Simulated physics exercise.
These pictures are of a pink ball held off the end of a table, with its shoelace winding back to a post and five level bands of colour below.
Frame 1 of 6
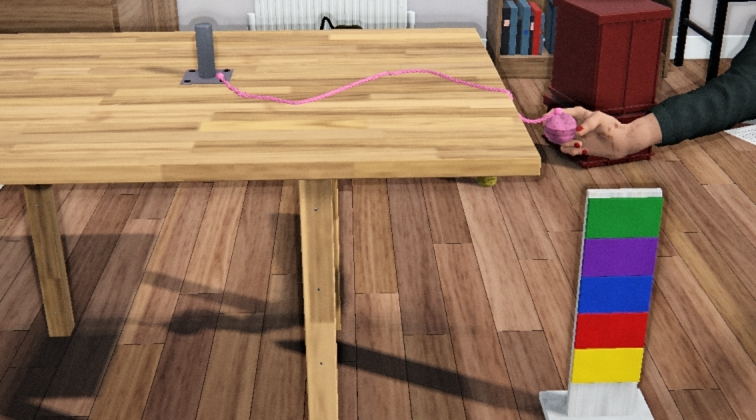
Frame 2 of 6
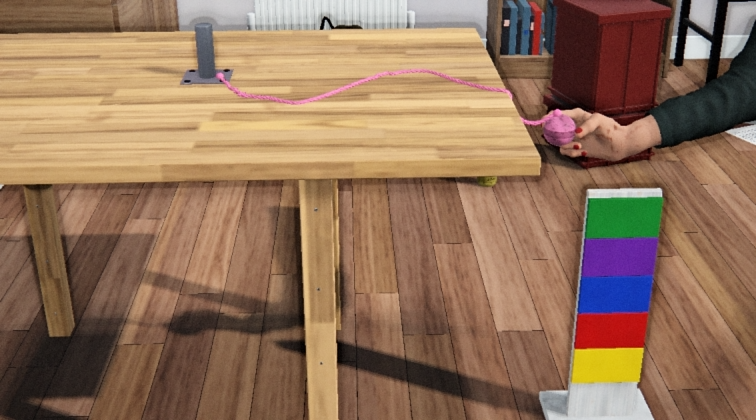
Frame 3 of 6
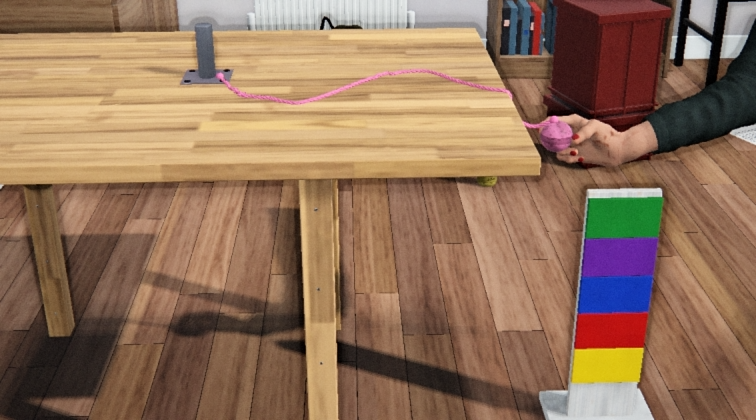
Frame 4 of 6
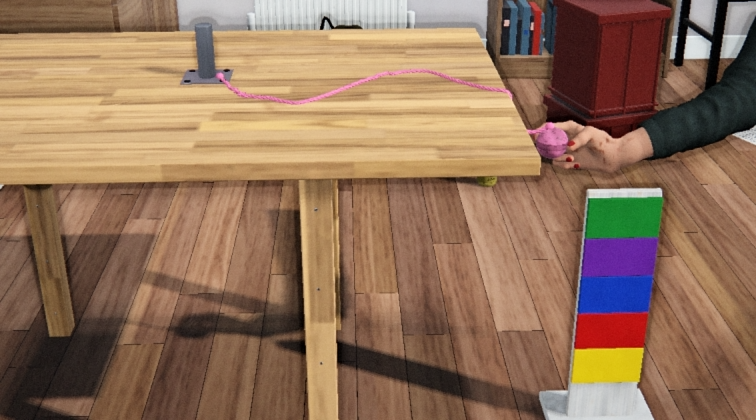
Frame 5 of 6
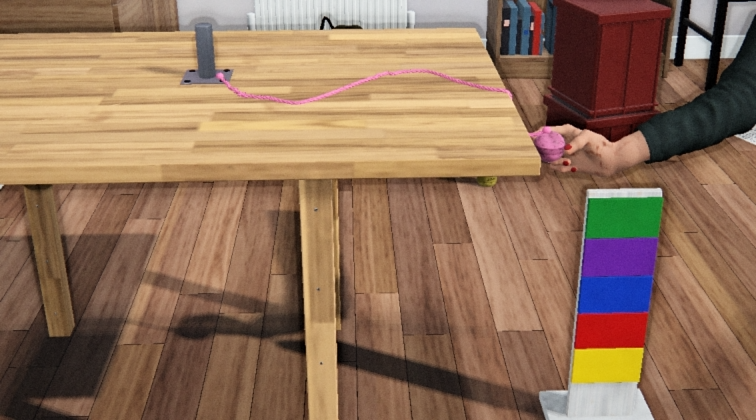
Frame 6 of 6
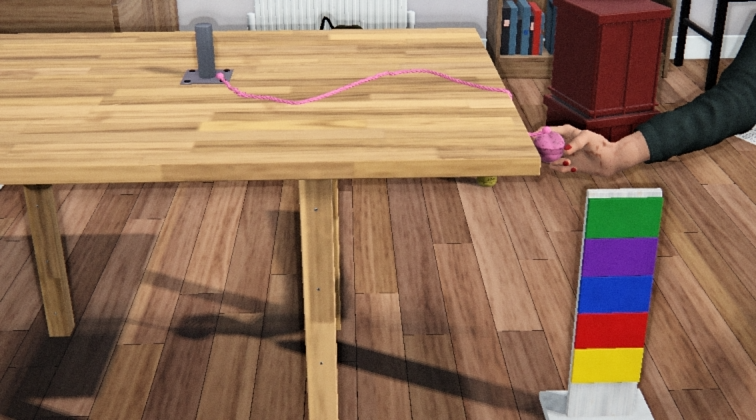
A hand holding a pink ball on a shoelace shifts slightly left toward the table's edge.
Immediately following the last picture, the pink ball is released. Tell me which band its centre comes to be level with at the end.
Its centre comes to be level with the blue band.
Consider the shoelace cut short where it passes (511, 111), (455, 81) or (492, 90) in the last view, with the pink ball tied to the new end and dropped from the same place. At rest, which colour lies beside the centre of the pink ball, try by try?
Try 1 - purple; try 2 - none, it hangs higher; try 3 - green.
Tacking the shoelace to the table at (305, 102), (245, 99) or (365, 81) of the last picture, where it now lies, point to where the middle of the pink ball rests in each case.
Estimated pixels in sequence: (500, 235), (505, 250) and (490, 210).
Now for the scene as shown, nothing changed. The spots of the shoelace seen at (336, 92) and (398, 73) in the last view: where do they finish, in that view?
(410, 86) for the first, (506, 95) for the second.
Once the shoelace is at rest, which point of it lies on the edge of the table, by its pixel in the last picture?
That spot lies near (398, 73).
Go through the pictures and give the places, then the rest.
Pink ball (561, 128); green (624, 219); purple (620, 258); blue (616, 295); red (611, 332); yellow (607, 366), in the first picture.
Pink ball (559, 130); shoelace through (231, 89) (285, 102) (353, 85) (417, 71) (484, 88), in the second picture.
Pink ball (557, 136), in the third picture.
Pink ball (552, 143); shoelace through (231, 89) (285, 102) (353, 85) (417, 71) (484, 88), in the fourth picture.
Pink ball (549, 146), in the fifth picture.
Pink ball (549, 147); shoelace through (231, 89) (285, 102) (353, 85) (417, 71) (484, 88), in the sixth picture.
Soon after, ball near (503, 270); level with purple.
Then, ball near (503, 292); level with blue.
At rest, ball near (502, 293); level with blue. Its middle rests at the blue band.
